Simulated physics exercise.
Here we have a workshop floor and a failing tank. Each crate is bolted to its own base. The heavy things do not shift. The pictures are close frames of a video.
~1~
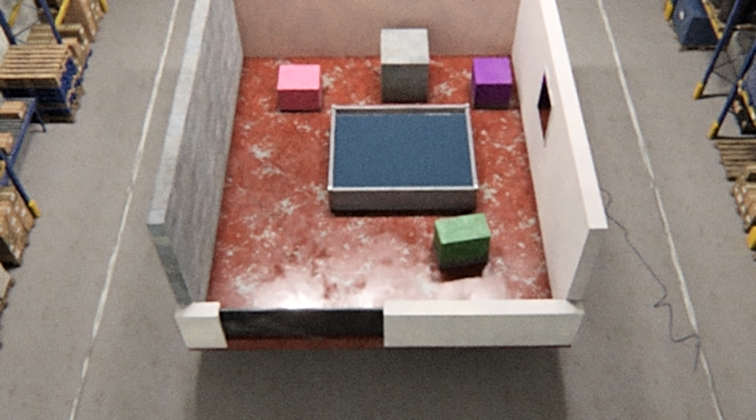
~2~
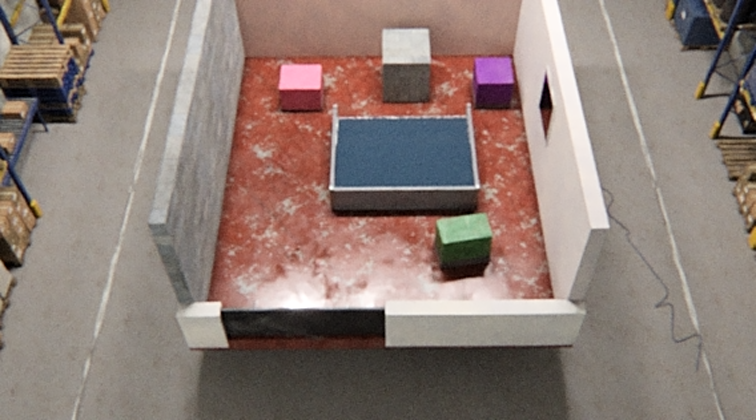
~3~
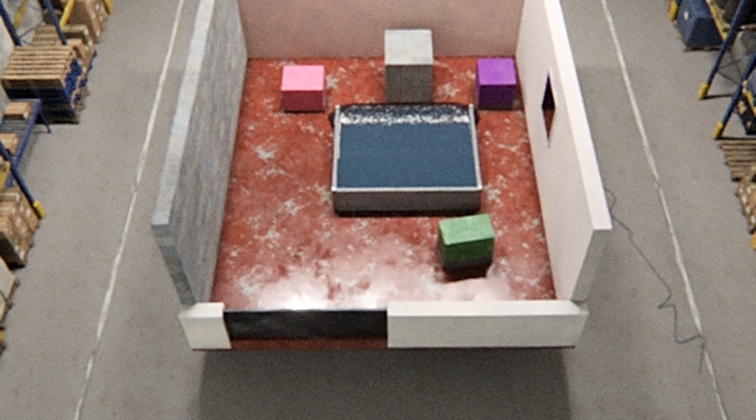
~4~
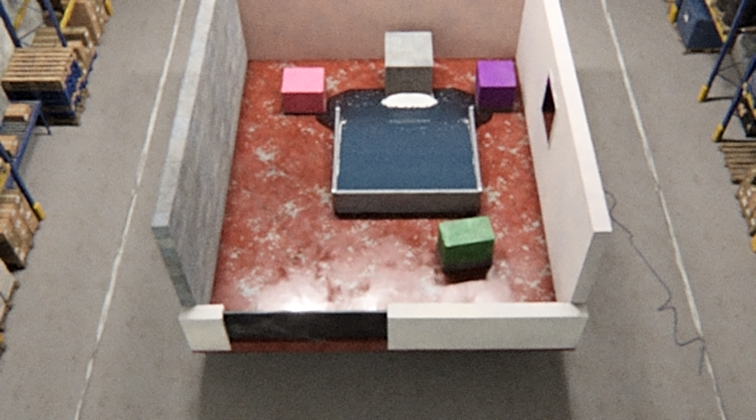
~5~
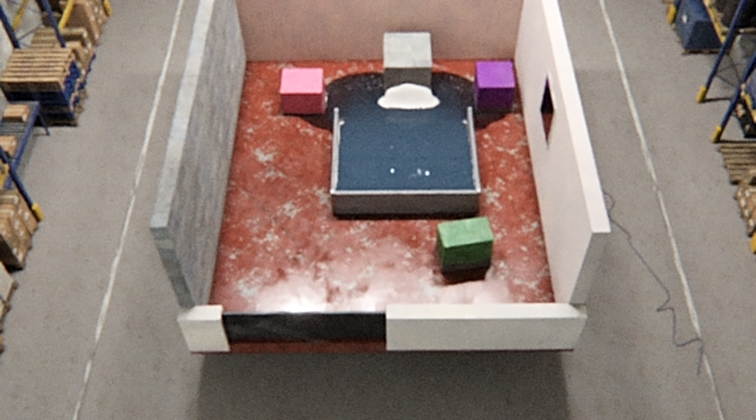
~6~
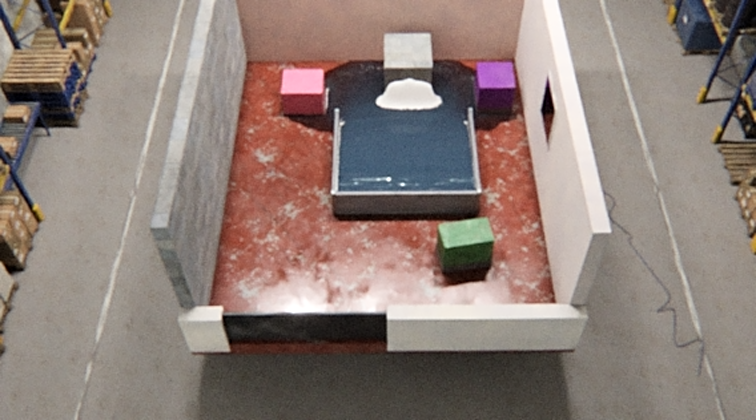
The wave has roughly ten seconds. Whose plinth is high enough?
One by one: The purple crate gets wet; the pink crate gets wet; the green crate stays dry.
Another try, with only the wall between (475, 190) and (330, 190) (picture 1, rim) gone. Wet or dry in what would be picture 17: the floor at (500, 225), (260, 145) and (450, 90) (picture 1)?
One after the other: Flooded, no water, clear.
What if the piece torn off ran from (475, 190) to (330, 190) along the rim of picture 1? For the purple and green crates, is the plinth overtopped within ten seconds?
Purple crate gets wet; green crate is topped.
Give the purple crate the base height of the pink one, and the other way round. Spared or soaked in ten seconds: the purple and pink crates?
The purple one is topped; the pink one is wetted.
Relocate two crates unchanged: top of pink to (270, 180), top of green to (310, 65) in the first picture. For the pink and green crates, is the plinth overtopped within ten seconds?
Then: The pink crate is soaked; the green crate is wetted.
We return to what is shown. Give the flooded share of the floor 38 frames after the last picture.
Some 85 per cent.
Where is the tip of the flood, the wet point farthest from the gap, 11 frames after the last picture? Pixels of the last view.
Around (248, 62).
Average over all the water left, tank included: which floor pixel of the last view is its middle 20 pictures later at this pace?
Close to (394, 114).
A moment on, water covers 25 % of the floor; the purple crate water round its plinth, the pink crate water round its plinth, the green crate not reached.
Next, water covers 30 % of the floor; the purple crate water round its plinth, the pink crate water round its plinth, the green crate not reached.
Then, water covers 45 % of the floor; the purple crate water round its plinth, the pink crate water round its plinth, the green crate not reached.
Later, water covers 85 % of the floor; the purple crate water round its plinth, the pink crate water round its plinth, the green crate water round its plinth.
In the end, water covers 100 % of the floor; the purple crate was topped, the pink crate was topped, the green crate stayed above the water.
